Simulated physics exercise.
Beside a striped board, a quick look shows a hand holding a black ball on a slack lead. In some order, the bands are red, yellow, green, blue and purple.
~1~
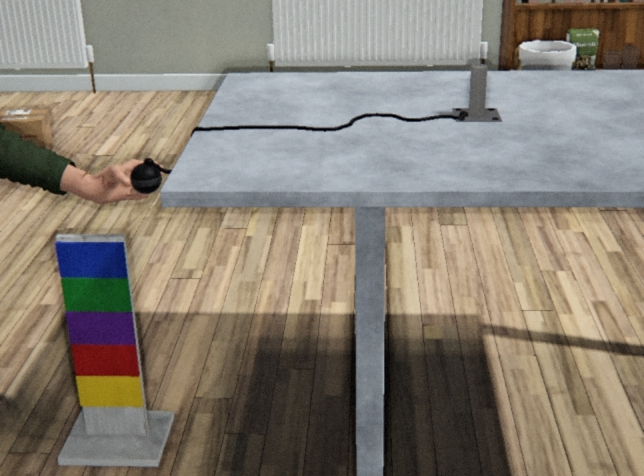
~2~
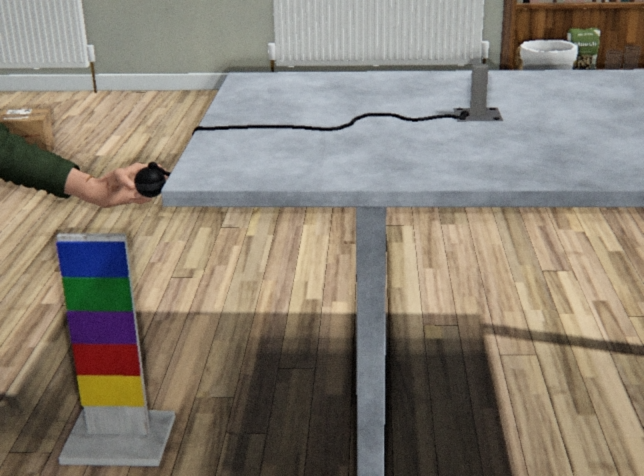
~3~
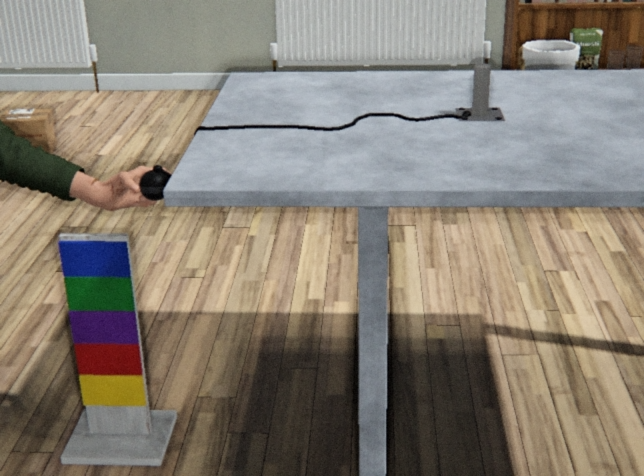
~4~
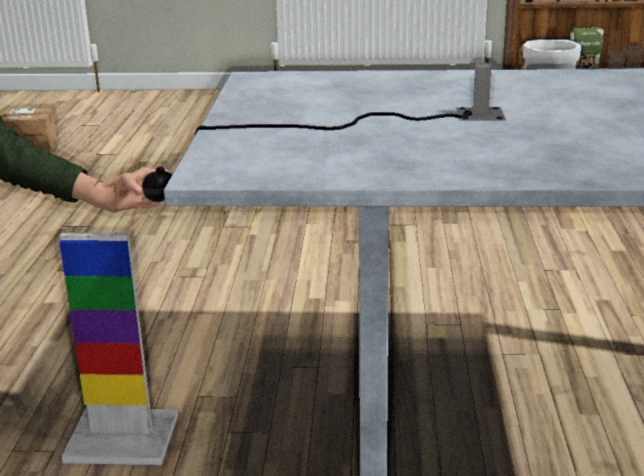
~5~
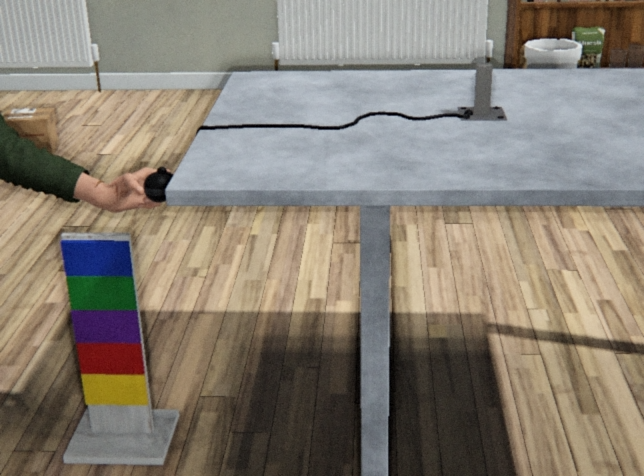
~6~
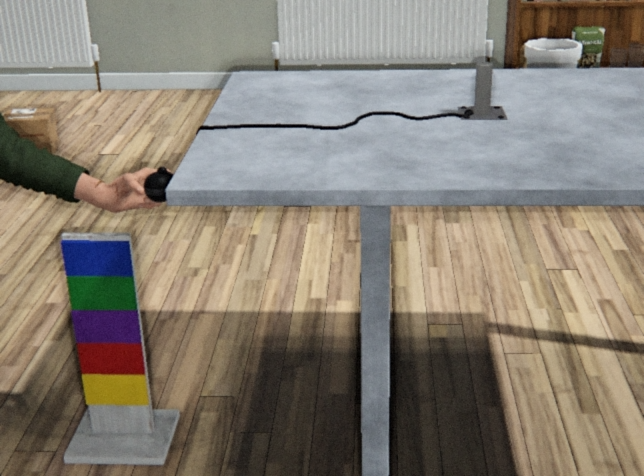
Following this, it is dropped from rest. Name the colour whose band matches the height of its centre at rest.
That would be blue.
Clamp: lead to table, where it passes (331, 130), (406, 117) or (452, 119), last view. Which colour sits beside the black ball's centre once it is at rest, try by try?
It ends beside above them all the first time, blue the second and blue the third.
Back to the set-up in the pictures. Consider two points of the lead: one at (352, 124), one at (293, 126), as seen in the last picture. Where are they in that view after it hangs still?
They finish at (316, 122) and (251, 126) respectively.
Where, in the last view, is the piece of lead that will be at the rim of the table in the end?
Approx. (242, 127).
Soon after, ball near (231, 250); level with blue.
After that, ball near (199, 260); level with blue.
In the end, ball near (210, 259); level with blue. Its middle rests at the blue band.
